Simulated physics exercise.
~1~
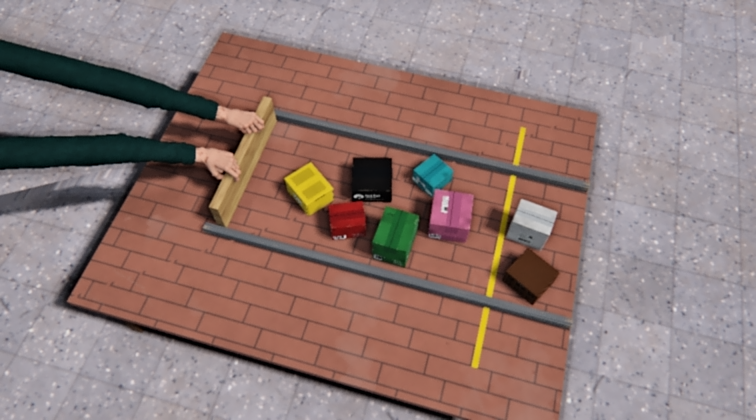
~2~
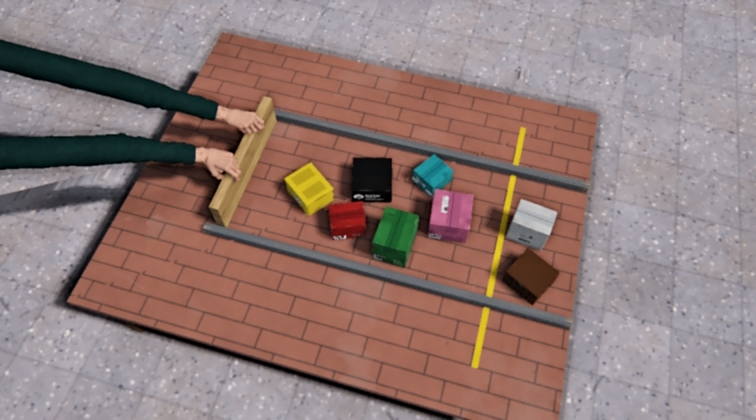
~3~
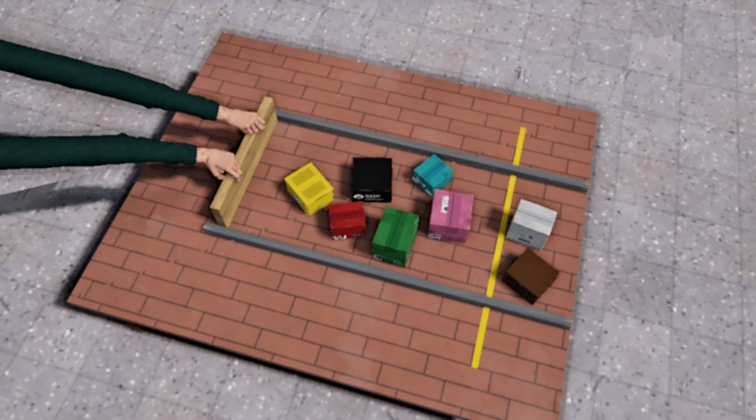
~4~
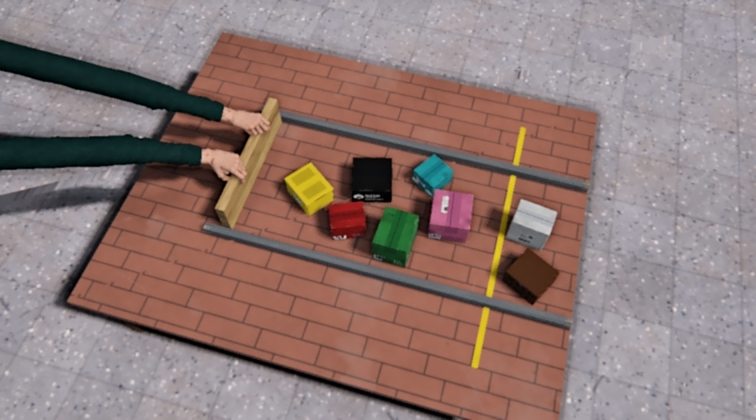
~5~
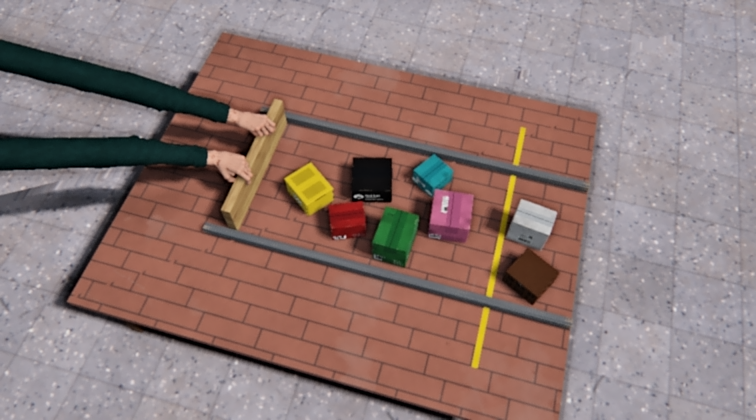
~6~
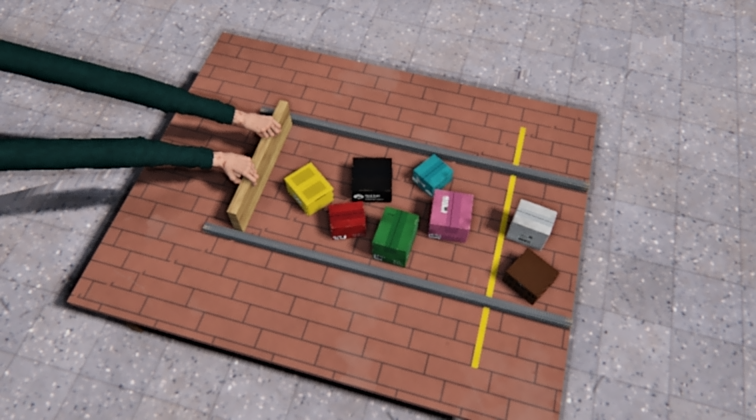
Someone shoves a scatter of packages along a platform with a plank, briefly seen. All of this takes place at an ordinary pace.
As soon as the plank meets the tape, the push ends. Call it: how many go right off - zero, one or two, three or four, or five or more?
One or two go off.
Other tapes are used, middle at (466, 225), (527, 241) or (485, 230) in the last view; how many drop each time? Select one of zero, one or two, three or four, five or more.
One after another: None at all; 5 or more; no fall at all.
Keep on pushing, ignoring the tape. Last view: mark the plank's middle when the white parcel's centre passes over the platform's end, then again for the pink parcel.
The white parcel puts it at (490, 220), the pink parcel at (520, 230).
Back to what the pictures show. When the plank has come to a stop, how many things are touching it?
That number would be 3.
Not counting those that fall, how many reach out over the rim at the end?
I get 1.
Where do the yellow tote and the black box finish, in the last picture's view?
Listed as asked: First (515, 255), and then (536, 215).
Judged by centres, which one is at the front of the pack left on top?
The pink parcel, that one.
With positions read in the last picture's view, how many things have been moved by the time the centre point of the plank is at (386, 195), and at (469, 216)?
Counts: 6, 8.
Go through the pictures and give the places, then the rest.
In the first picture, brown crate (530, 277); white parcel (531, 225); pink parcel (450, 216); plank (246, 161); tape (502, 234).
In the second picture, white parcel (531, 225); yellow tote (310, 190).
In the third picture, pink parcel (450, 216); green box (395, 237).
In the fourth picture, brown crate (530, 277); red box (347, 221).
In the fifth picture, white parcel (531, 225); turquoise parcel (433, 176).
In the sixth picture, brown crate (530, 277); white parcel (531, 225); pink parcel (450, 216); plank (262, 165); tape (502, 234).
Early on, none off yet; brown crate at rest near (530, 277); white parcel at rest near (531, 225); pink parcel at rest near (450, 216).
Finally, the number that fall off is one or two; lost, white parcel and brown crate.
